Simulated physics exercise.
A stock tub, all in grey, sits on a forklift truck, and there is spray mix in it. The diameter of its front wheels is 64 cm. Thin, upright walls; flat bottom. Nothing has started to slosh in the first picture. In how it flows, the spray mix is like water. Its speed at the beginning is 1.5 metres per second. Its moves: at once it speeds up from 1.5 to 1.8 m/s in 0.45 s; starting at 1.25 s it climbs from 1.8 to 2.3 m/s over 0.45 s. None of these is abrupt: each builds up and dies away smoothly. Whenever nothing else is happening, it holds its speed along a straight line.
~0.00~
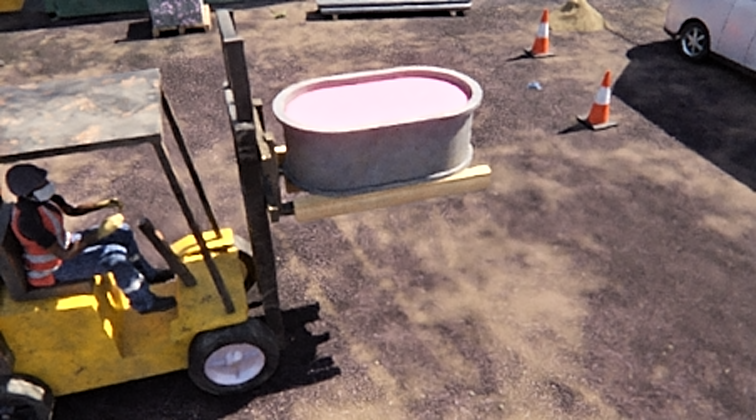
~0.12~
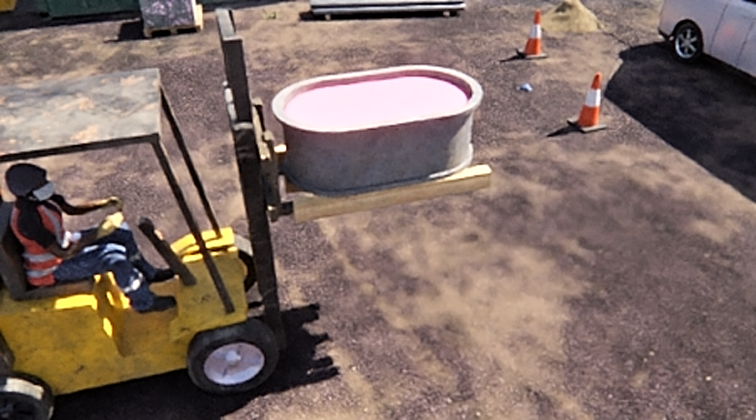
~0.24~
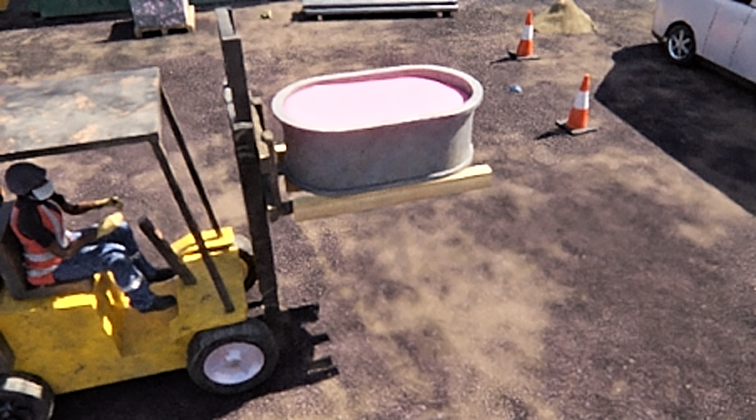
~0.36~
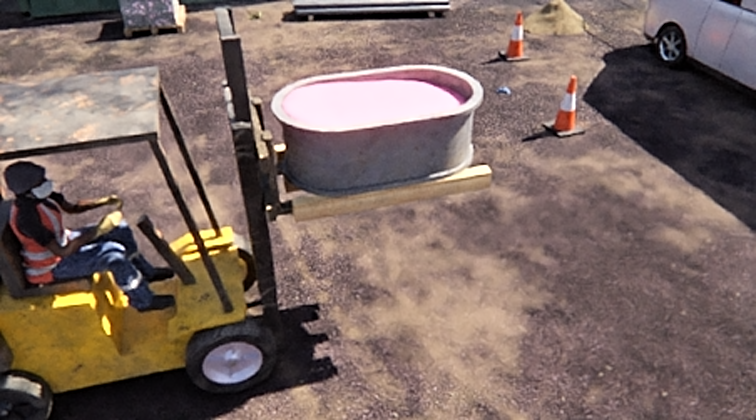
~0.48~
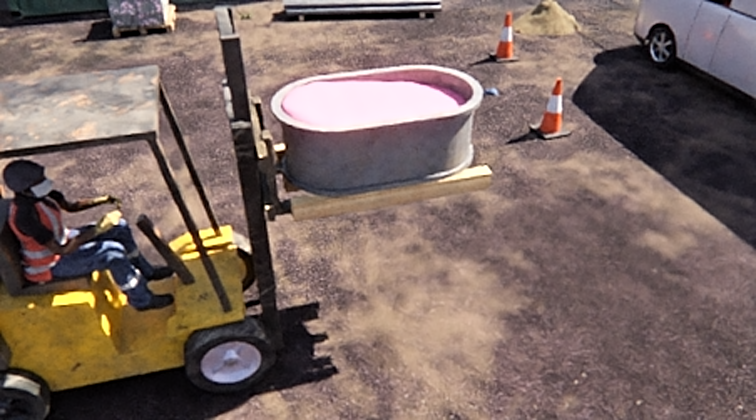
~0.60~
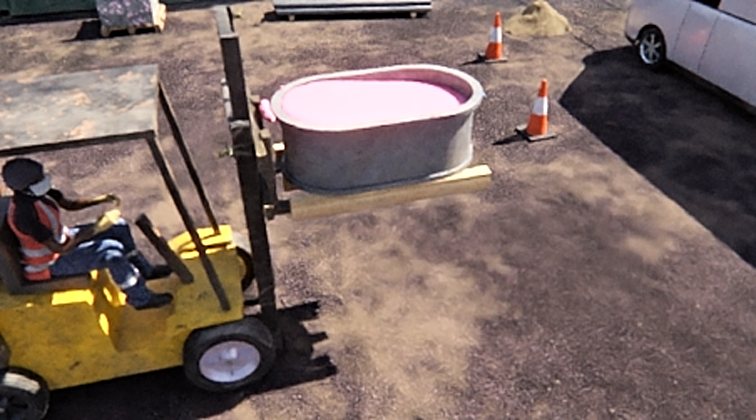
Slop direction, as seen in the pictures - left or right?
It slops out leftward more.
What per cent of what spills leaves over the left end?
About 60 per cent.
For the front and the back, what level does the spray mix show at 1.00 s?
Roughly 42 cm in front and 40 cm behind.
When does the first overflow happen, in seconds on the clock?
The first spill happens at roughly 2.0 s.
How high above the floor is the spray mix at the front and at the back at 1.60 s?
Some 34 cm in front and some 48 cm behind.
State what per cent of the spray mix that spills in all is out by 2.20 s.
By that time, around 50 percent of it is out.
After 1.00 s the surface is 42 cm up at the front and 40 cm at the back; nothing has left.
After 1.60 s the surface is 33 cm up at the front and 48 cm at the back; nothing has left.
After 2.20 s the surface is 39 cm up at the front and 40 cm at the back; 3 per cent is out, over the left end, a little elsewhere.
After 4.68 s 7 per cent is out, over the left end and the right end, a little elsewhere; the right end has passed 1 per cent and the left end 4.
